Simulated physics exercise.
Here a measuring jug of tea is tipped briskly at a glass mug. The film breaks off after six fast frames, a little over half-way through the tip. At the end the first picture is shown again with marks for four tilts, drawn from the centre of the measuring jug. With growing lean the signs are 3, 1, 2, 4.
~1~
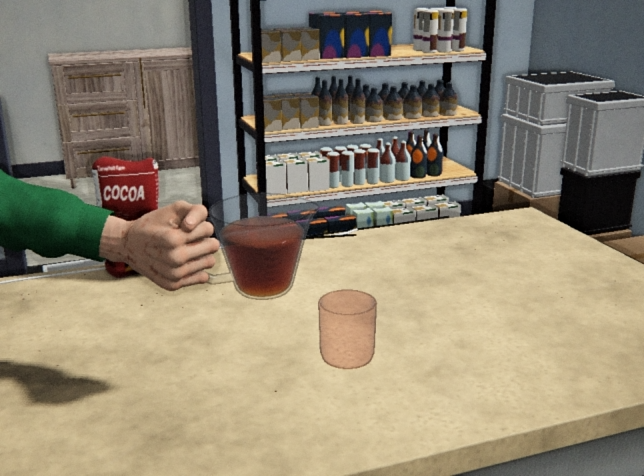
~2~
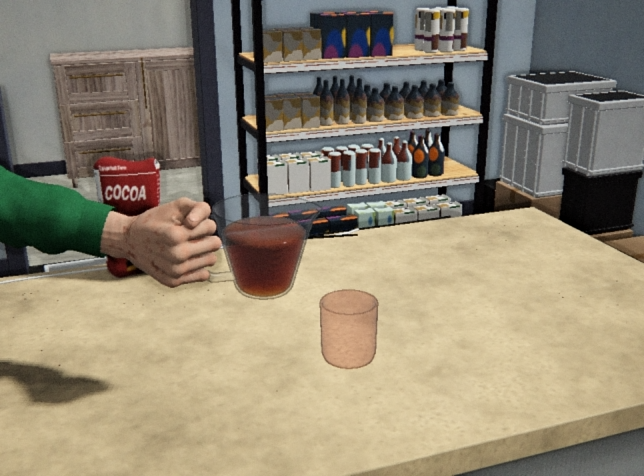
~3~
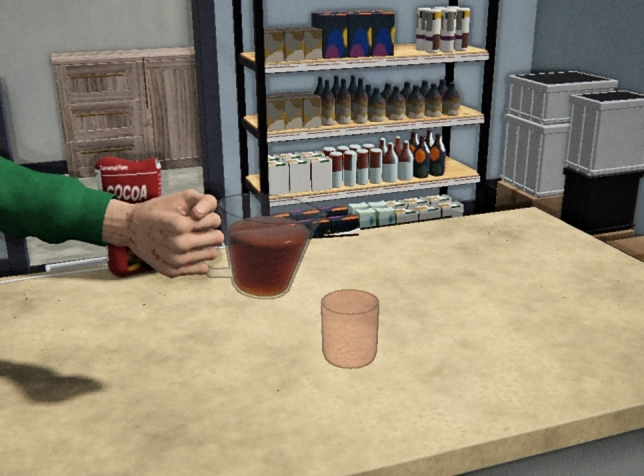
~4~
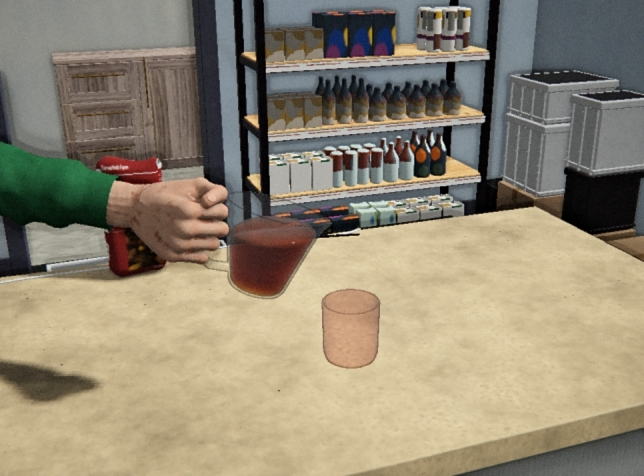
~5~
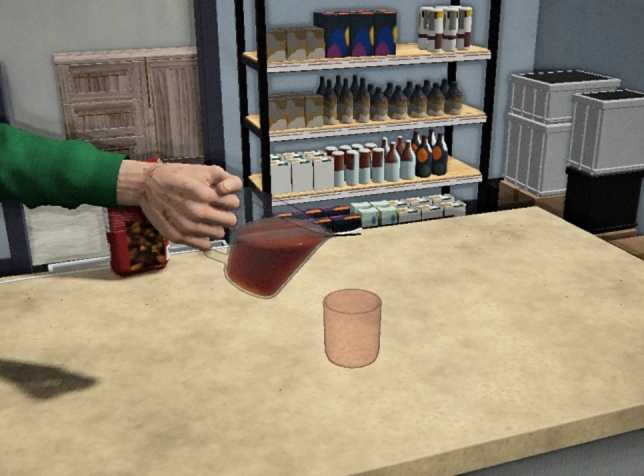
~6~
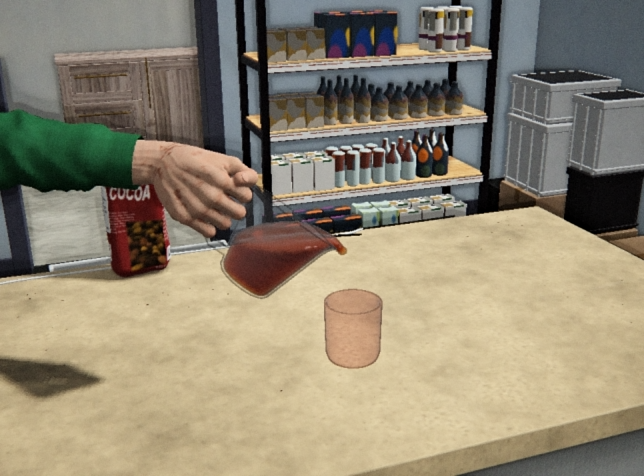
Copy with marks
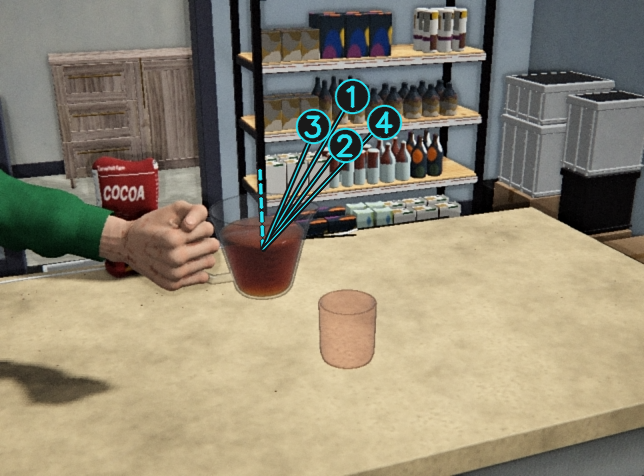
A clear measuring jug of reddish-brown tea, held by a green-sleeved hand above a counter, shifts slightly right and tilts steadily toward a small pinkish glass mug, until tea begins to pass over its lip.
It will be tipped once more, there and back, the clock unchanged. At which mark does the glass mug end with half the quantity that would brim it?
4 works best here.
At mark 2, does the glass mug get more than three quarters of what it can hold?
No.
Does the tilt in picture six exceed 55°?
No, it does not.
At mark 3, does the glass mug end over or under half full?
Under half.
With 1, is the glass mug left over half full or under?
Under.
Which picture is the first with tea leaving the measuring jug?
Picture 6.
In cyan, 1 at (343, 110); 2 at (332, 156); 3 at (308, 143); 4 at (371, 133).
For mark 1, the glass mug ends with about 15 % of what it can hold.
For mark 2, the glass mug ends with about 31 % of what it can hold.
For mark 3, the glass mug ends with about 3 % of what it can hold.
For mark 4, the glass mug ends with about 51 % of what it can hold.
